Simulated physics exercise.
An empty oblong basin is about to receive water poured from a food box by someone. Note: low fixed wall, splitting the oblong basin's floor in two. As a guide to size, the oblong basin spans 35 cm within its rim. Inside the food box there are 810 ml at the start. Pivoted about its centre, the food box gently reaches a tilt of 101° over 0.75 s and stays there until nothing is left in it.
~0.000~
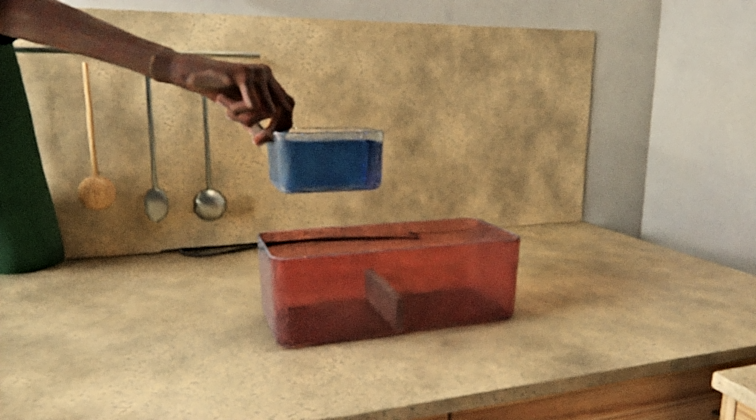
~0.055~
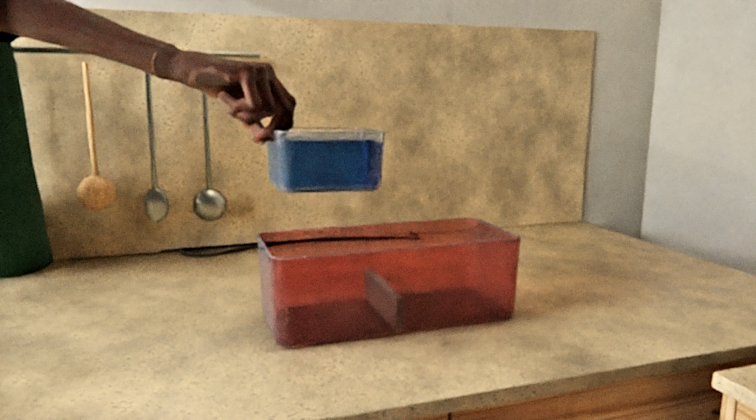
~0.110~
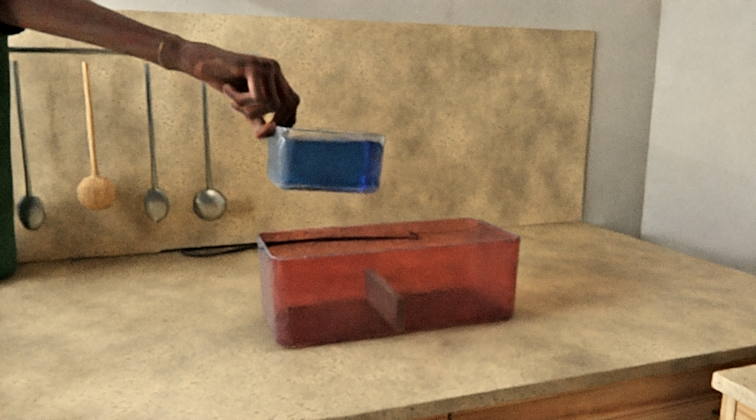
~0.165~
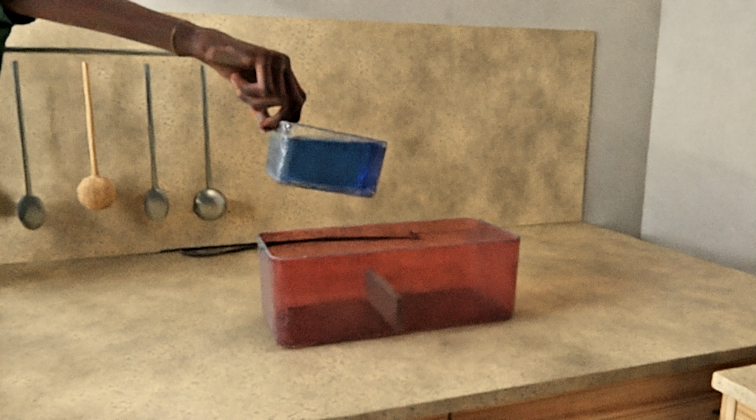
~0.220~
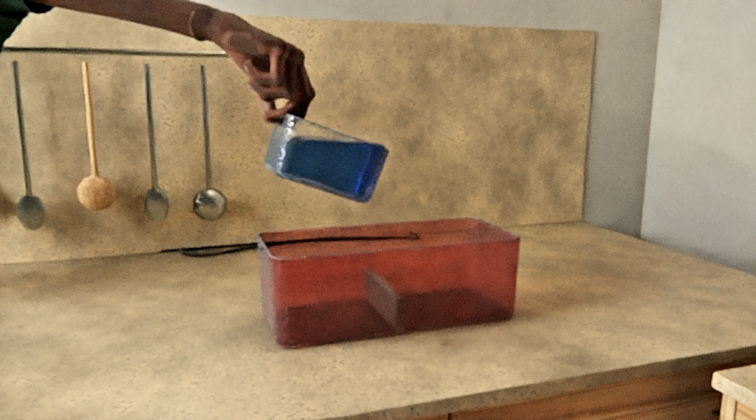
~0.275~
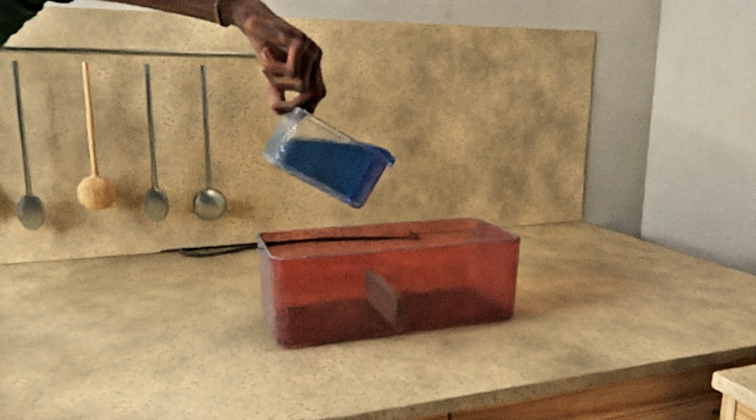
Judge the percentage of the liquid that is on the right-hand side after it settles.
My estimate is 80 %.
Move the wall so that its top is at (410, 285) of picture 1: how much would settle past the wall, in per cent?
Roughly 55 %.
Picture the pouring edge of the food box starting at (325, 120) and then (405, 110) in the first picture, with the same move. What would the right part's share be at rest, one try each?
35 in a hundred, followed by 90 in a hundred.
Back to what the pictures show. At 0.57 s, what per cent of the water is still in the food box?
About 26 percent.
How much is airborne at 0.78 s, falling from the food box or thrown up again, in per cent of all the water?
It comes to some 4 percent of the total.
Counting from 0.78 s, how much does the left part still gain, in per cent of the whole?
9 %.
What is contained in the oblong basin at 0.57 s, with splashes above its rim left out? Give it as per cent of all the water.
Around 40%.
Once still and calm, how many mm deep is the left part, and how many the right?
I'd say close to 6 mm on the left, close to 26 mm on the right.
Then, 0.57 s in, the tilt is 87° and 27 per cent is still to pour, 0 is left of the wall and 41 right of it.
Then, 0.78 s in, the tilt is 101° and 7 per cent is still to pour, 10 is left of the wall and 79 right of it.
Then, 1.01 s in, the tilt is 101° and 1 per cent is still to pour, 16 is left of the wall and 80 right of it.
Then, 1.25 s in, the tilt is 101° and 0 per cent is still to pour, 18 is left of the wall and 80 right of it.
Finally, 18 per cent lies left of the wall, 80 right of it and 1 outside.
